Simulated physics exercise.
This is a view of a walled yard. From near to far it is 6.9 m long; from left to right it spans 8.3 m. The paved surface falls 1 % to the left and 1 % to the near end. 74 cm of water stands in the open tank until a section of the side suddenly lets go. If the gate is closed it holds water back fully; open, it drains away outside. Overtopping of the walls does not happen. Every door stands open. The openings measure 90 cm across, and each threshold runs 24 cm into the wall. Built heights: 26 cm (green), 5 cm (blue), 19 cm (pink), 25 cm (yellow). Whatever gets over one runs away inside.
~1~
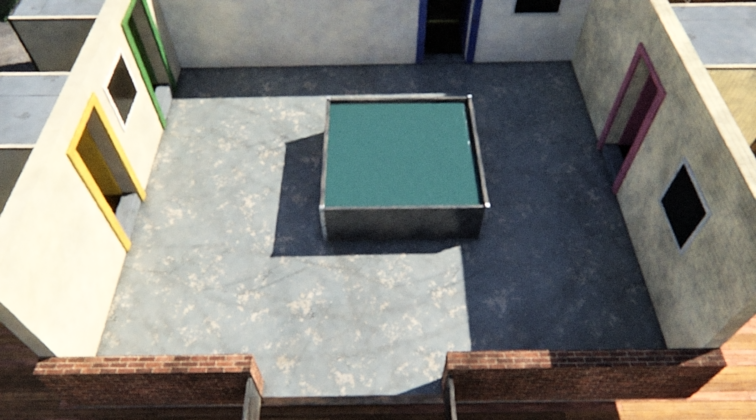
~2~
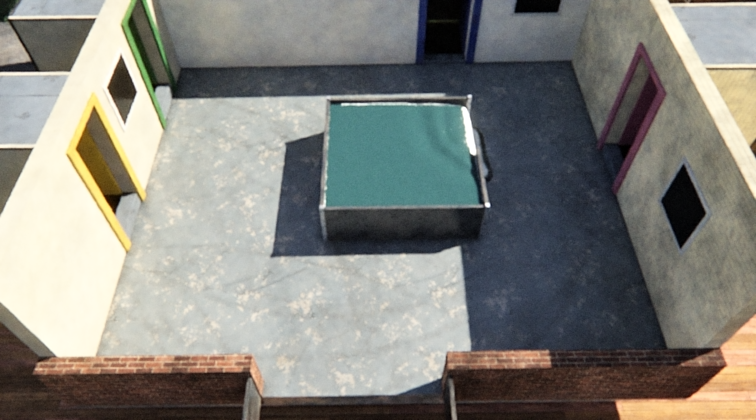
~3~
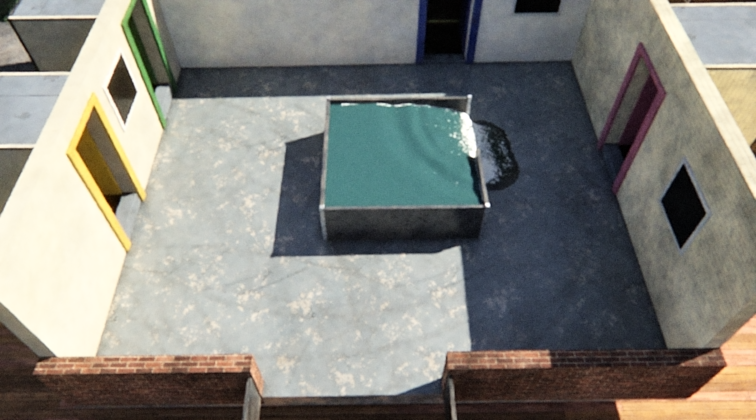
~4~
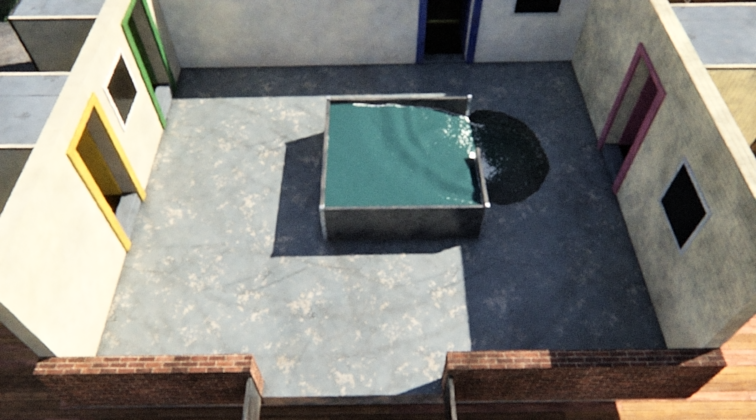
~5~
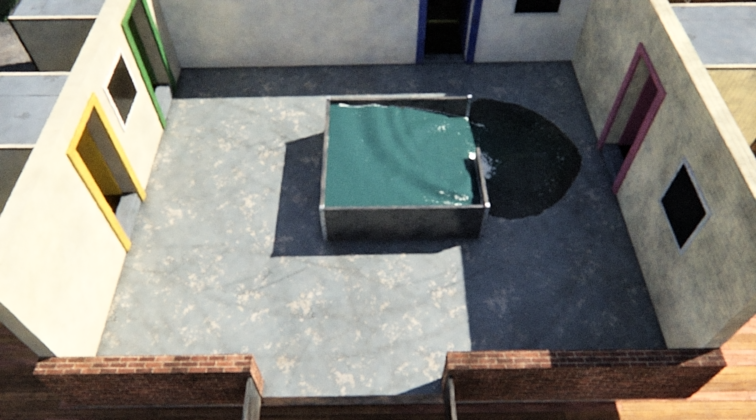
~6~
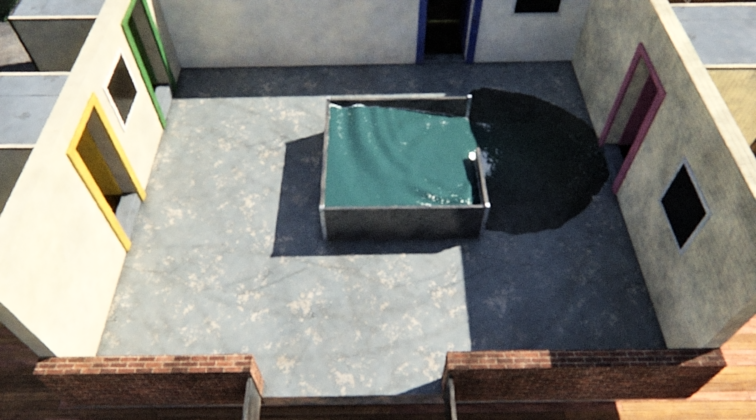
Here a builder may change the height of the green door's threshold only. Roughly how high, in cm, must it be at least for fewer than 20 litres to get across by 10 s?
Roughly 11.5 cm is just enough.
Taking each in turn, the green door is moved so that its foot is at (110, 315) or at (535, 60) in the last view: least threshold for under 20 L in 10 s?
Minimums: Roughly 8.5 cm and 30 cm.
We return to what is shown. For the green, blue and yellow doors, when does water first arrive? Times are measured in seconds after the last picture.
Arrives: Green 4.5 s / blue 2.0 s / yellow 5.5 s.
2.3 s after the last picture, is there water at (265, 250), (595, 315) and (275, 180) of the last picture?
In order: Untouched, soaked, untouched.
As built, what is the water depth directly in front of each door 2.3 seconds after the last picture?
In cm - green: 0, blue: 9, pink: 30, yellow: 0.
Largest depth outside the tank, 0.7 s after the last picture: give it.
Roughly 42 cm.
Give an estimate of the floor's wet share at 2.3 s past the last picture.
I'd say near 30 percent.
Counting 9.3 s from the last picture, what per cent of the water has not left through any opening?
Something like 92 per cent of it remains.
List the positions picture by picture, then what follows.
Still water, 74 cm deep, in the open tank at (401, 152); the green door at (154, 67) is dry, in the first frame.
The gap is at (468, 143), the front 0.3 m out at (488, 175); the back of the open tank holds 74 cm, in the second frame.
Water pours out at (468, 145) and has run 0.8 m, to (514, 170); about 12 cm deep outside, 74 cm at the back, in the third frame.
The front is at (544, 169), 1.4 m from the gap at (468, 147); 2.3 m2 of floor is wet, 74 cm left at the back, in the fourth frame.
The gap is at (468, 147), the front 2.0 m out at (576, 163); the back of the open tank holds 74 cm, in the fifth frame.
The gap is at (468, 146), the front 2.5 m out at (608, 170); the back of the open tank holds 73 cm; the green door at (154, 67), 6.0 m from the gap, is still 5.9 m from the nearest water, in the sixth frame.
Then, 0.7 s after the last picture water covers 20 % of the floor, deepest (42 cm) near (475, 151); it has not reached the green door.
Then, 2.3 s after the last picture water covers 30 % of the floor, deepest (36 cm) near (574, 67); it has not reached the green door.
Then, 9.3 s after the last picture water covers 95 % of the floor, deepest (18 cm) near (99, 347); 12 cm at the green door, 0 litres in over its 26 cm threshold.
At the green door as built, the water peaked near 16 cm, 5.7 s after the last picture.
With a threshold of 10 cm, 36 litres would have come in within the 10 s; with 13.5 cm, 4 litres. So under 20 litres takes about 11.5 cm.
